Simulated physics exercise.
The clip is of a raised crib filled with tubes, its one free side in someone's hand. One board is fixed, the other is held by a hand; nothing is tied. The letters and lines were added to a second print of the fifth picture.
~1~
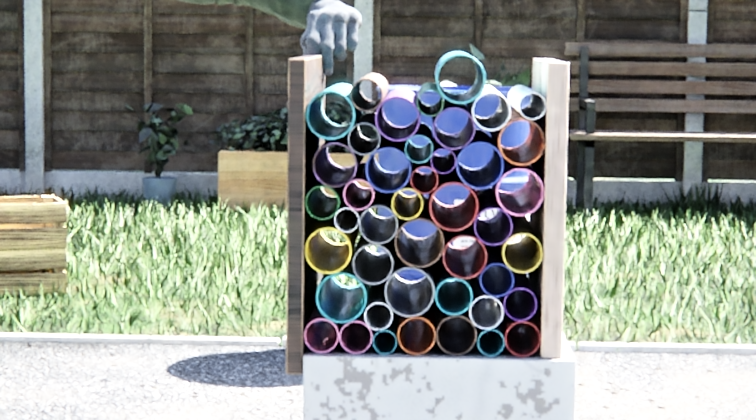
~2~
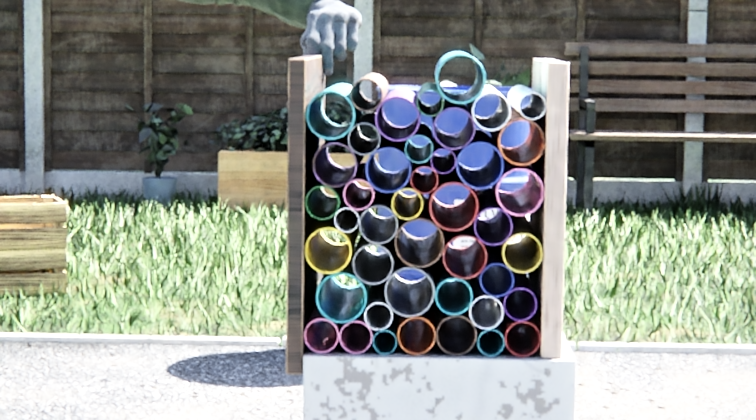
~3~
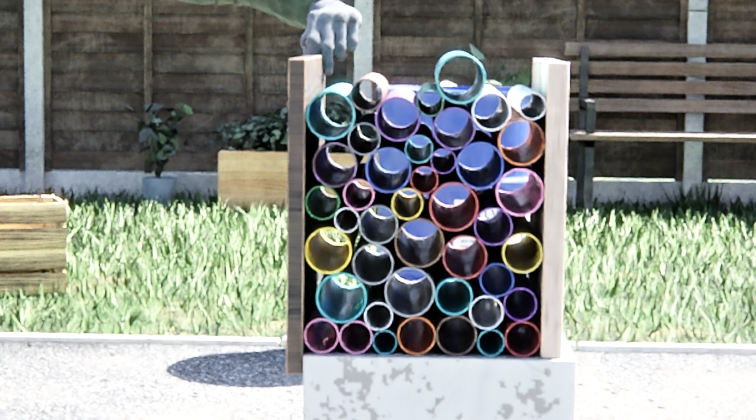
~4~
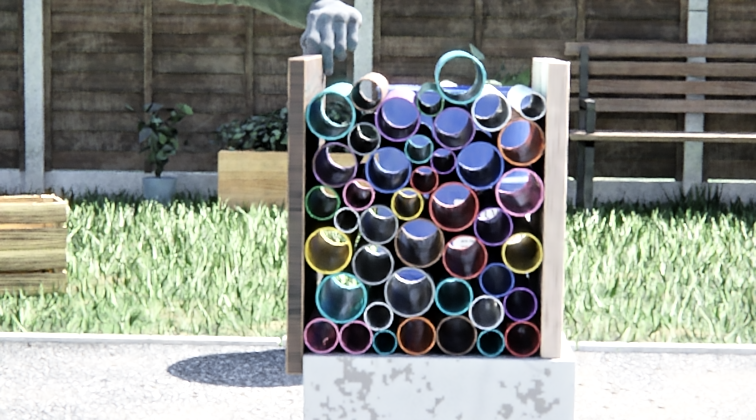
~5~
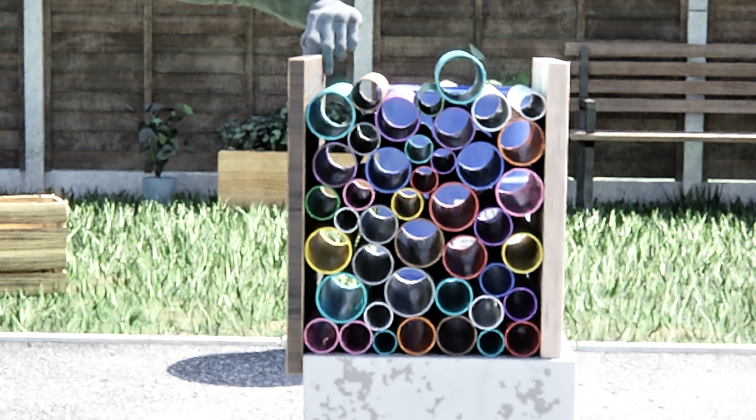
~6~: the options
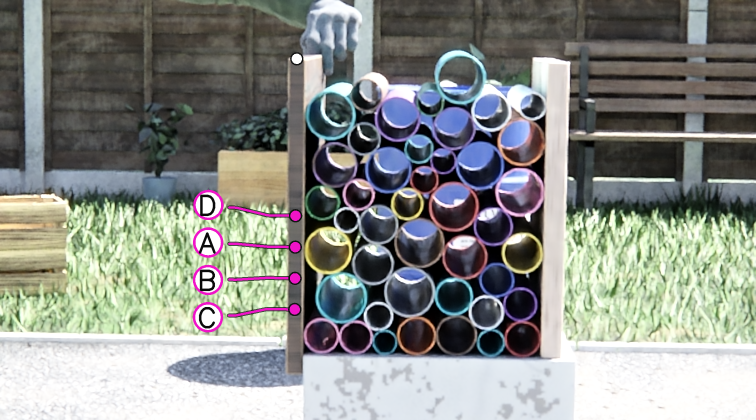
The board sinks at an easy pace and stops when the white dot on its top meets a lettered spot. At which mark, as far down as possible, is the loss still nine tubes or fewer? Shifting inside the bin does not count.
It can be let down to D.
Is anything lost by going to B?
Yes.
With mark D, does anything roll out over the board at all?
At D: Yes.
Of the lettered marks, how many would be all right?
One of the four.
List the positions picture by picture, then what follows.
In the first frame, a grey tube (410, 292); a grey tube (373, 264); a purple tube (493, 226).
In the second frame, a purple tube (493, 226); a pink tube (359, 195).
In the third frame, a red tube (425, 180); a grey tube (364, 139).
In the fourth frame, a white tube (533, 106); side board (307, 202).
In the fifth frame, a pink tube (321, 335); a turquoise tube (491, 342); a grey tube (410, 292).
On the marked copy, A at (295, 247); B at (295, 279); C at (294, 310); D at (295, 216); the white dot at (297, 59).
With D. Early on, top of the board (305, 142).
Further on, top of the board (305, 215).
At the end, top of the board (305, 215), seven out over the board.
As for the rest, A more than nine out over the board; B more than nine out over the board; C more than nine out over the board.
